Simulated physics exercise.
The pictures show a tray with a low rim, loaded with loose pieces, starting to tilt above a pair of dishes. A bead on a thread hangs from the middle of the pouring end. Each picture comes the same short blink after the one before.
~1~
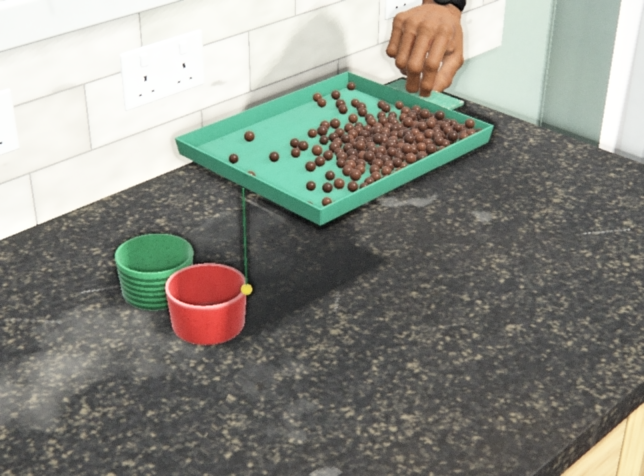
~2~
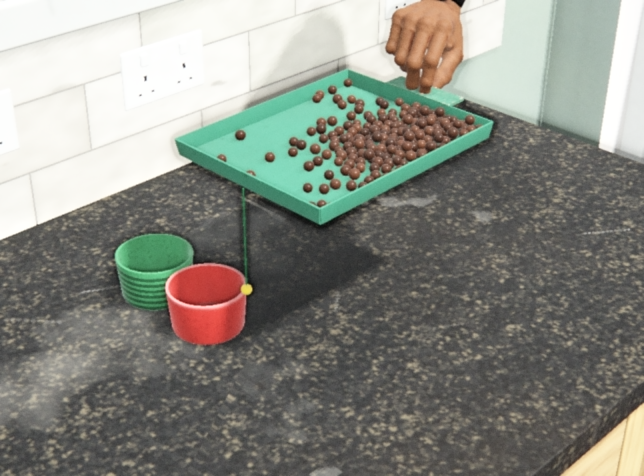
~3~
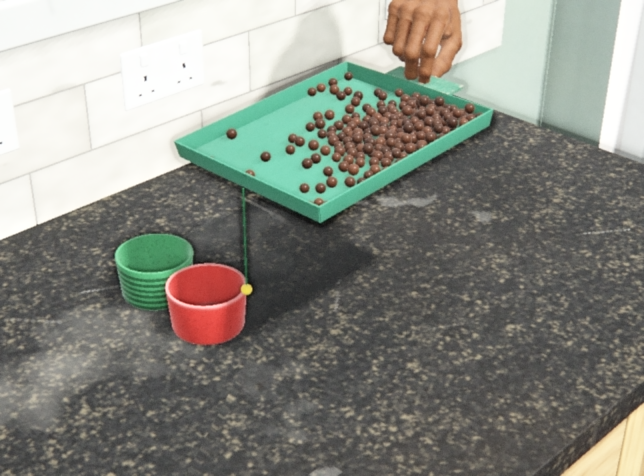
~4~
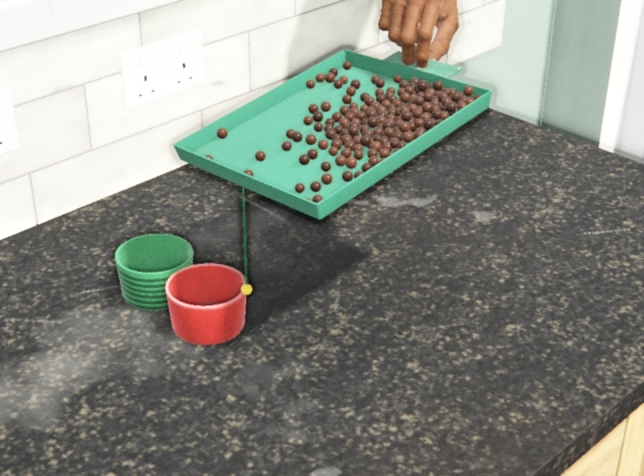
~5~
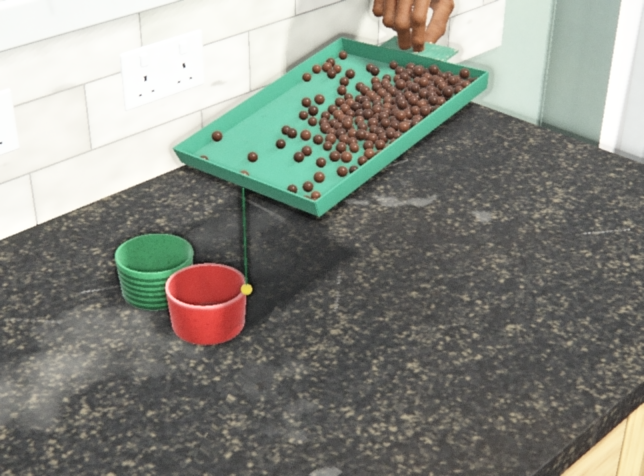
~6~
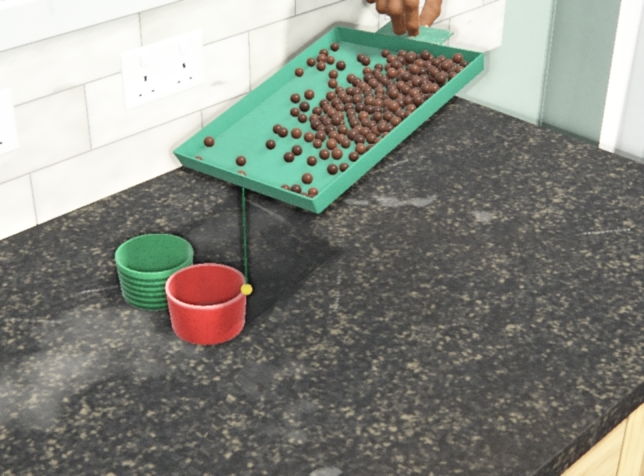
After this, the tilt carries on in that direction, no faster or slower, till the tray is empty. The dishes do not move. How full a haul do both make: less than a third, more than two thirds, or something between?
Caught overall: From one third to two thirds.
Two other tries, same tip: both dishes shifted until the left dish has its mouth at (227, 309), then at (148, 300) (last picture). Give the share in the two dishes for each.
Near 10 % and 30 %.
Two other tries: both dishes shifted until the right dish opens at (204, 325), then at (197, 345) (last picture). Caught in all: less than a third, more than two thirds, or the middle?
In turn: Between a third and two thirds; under a third.
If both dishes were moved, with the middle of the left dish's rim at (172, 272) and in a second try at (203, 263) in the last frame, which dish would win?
At the first place the left dish, at the second the left-hand dish.
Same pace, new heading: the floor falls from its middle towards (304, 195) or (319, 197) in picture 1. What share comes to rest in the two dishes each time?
Roughly 0 per cent, and 0 per cent.
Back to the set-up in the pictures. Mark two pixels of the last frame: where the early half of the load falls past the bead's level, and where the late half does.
At about (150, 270), then at (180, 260).
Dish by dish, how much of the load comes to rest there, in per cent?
About: Left dish 20, right dish 30 per cent.
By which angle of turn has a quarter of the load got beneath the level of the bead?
At some 70 degrees.
Soon, tray tipped steeply; most on the tray; a stray few in the left dish; a small part outside both; about a quarter in the air.
A while on, tray tipped right over; about a quarter on the tray; about a quarter in the right dish; a small part in the left dish; about a third outside both; a small part in the air.
Towards the end, tray tipped past a quarter turn; about a third in the right dish; about a quarter in the left dish; about half outside both; a stray few in the air.
Finally, tray tipped past a quarter turn; about a third in the right dish; about a quarter in the left dish; about half outside both.
